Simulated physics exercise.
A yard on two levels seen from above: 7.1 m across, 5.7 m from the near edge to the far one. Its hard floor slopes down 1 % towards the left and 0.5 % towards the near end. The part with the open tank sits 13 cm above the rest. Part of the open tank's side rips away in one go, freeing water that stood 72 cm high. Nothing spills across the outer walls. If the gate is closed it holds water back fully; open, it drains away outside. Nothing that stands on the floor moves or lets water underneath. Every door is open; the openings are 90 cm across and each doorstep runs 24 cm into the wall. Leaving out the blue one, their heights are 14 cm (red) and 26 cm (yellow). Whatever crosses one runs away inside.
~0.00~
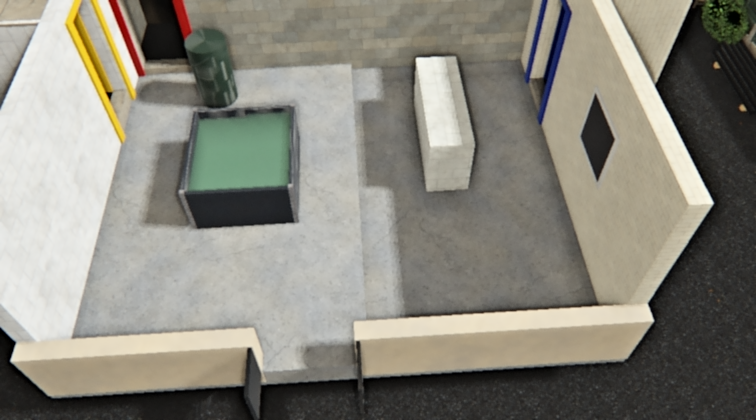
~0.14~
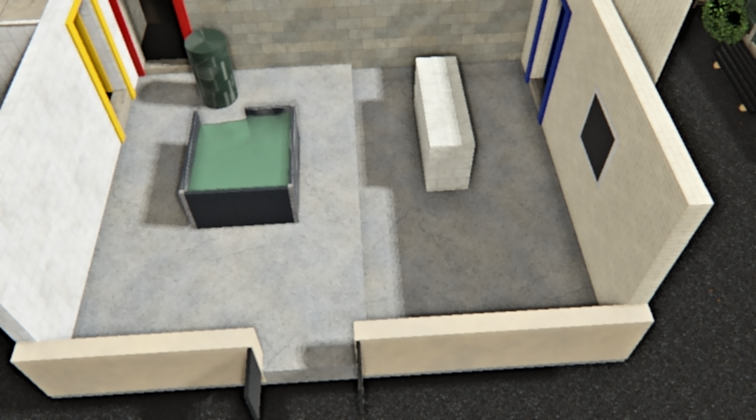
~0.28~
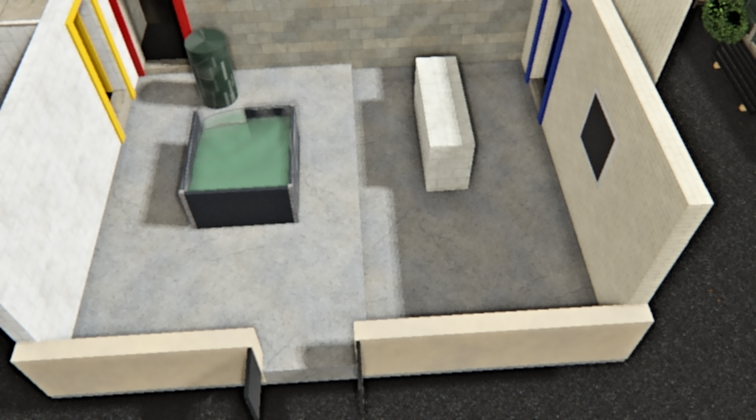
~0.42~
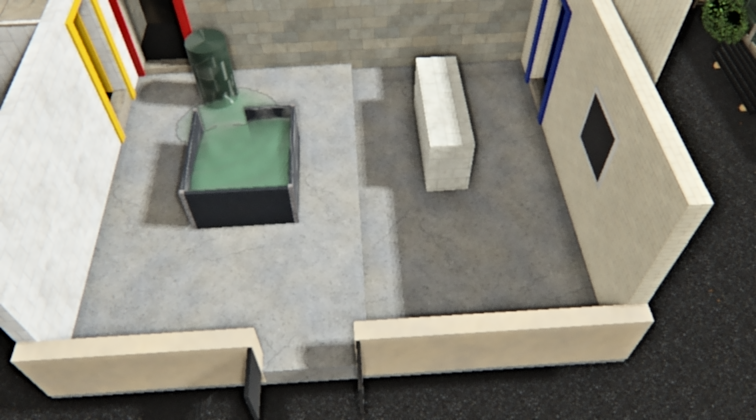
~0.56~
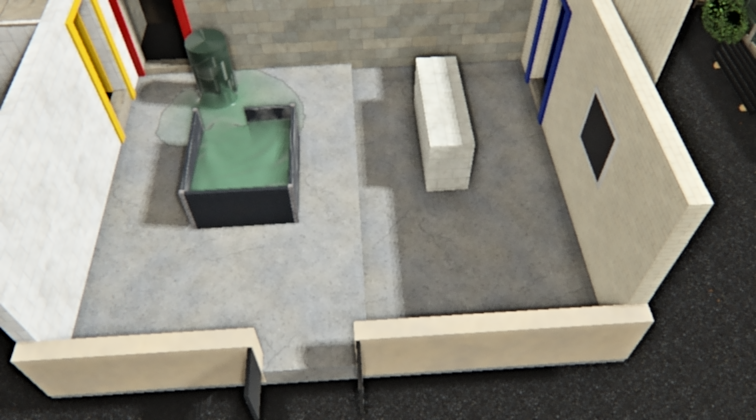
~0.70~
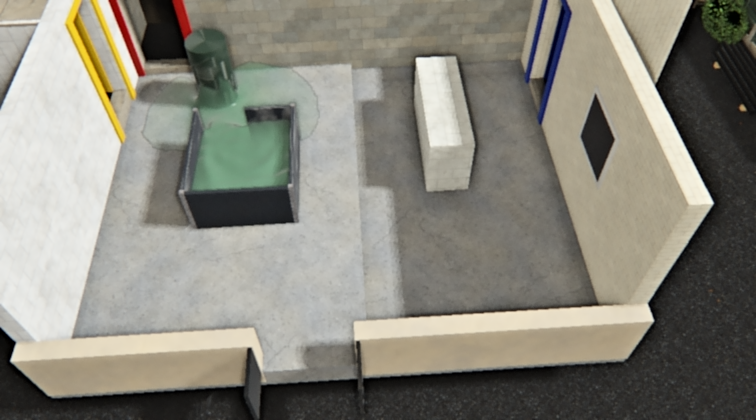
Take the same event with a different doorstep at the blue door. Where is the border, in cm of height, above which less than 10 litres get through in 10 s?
Close to 12.5 cm is just enough.
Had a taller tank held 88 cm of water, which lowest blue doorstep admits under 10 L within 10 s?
Then roughly 17 cm.
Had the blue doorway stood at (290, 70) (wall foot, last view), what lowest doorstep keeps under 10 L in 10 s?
Roughly 24 cm.
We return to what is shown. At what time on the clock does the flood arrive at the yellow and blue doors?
Arrival: Yellow 1.0 s, blue 2.8 s.
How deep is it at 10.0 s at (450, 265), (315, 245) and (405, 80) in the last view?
Roughly 7, 2 and 5 cm, in turn.
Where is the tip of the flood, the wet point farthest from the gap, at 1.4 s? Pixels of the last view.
Near (375, 71).
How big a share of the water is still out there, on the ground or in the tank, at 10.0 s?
Some 96 per cent remains.
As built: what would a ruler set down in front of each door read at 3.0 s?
In cm: Red 18, yellow 21, blue 11.
After 1.4 s water covers 15 % of the floor, deepest (42 cm) near (222, 115); it has not reached the blue door.
After 3.0 s water covers 35 % of the floor, deepest (26 cm) near (222, 115); 11 cm at the blue door, 0 litres in over its 13 cm doorstep.
After 10.0 s water covers 95 % of the floor, deepest (10 cm) near (373, 351); 4 cm at the blue door, 8 litres in over its 13 cm doorstep.
At the blue door as built, the water arrived by 2.8 s and peaked near 15 cm at 3.2 s.
Run again over the same 10 s with other heights there, 18 litres in over 10.5 cm, 5 litres over 14 cm. The limit of 10 litres is kept from about 12.5 cm up.
